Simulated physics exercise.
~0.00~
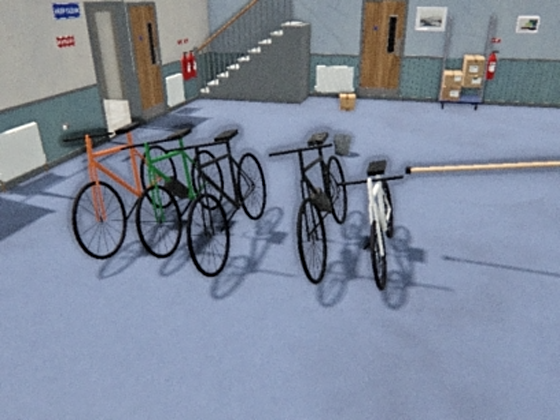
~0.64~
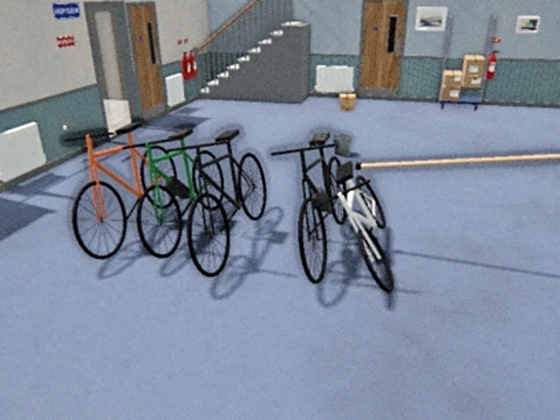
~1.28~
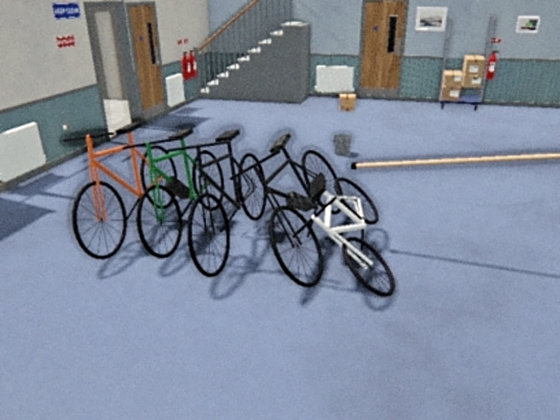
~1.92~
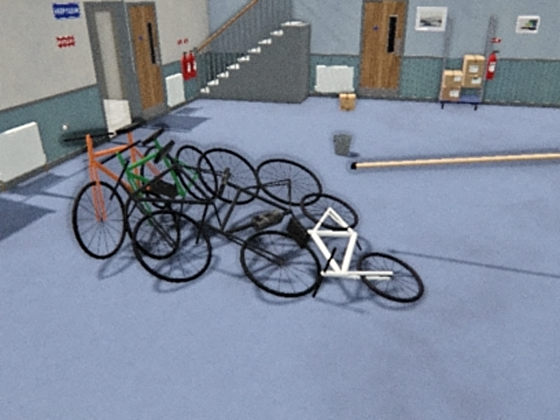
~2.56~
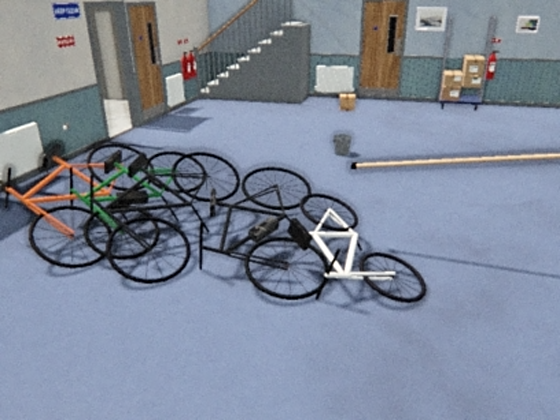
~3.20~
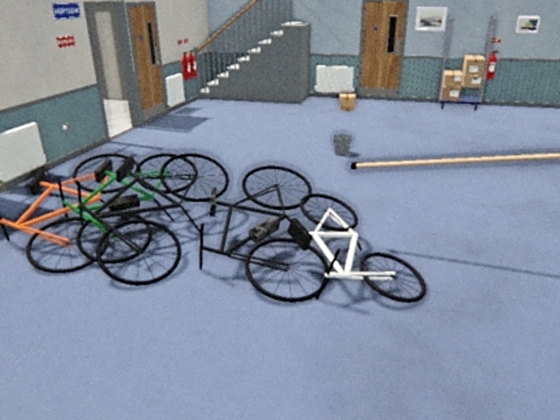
Five bicycles stand in a row on the blue floor of a hall, seen from slightly above, with an orange one at the left, then a green one, two black ones and a white one at the right. Behind them are a staircase, wooden doors and a trolley of boxes. A long pale pole reaches in from the right beside the white bicycle, which tips leftward into its black neighbour. That one topples onto the next, and the fall passes on to the green and orange bicycles. All five end up lying in a tangled line, none left standing.
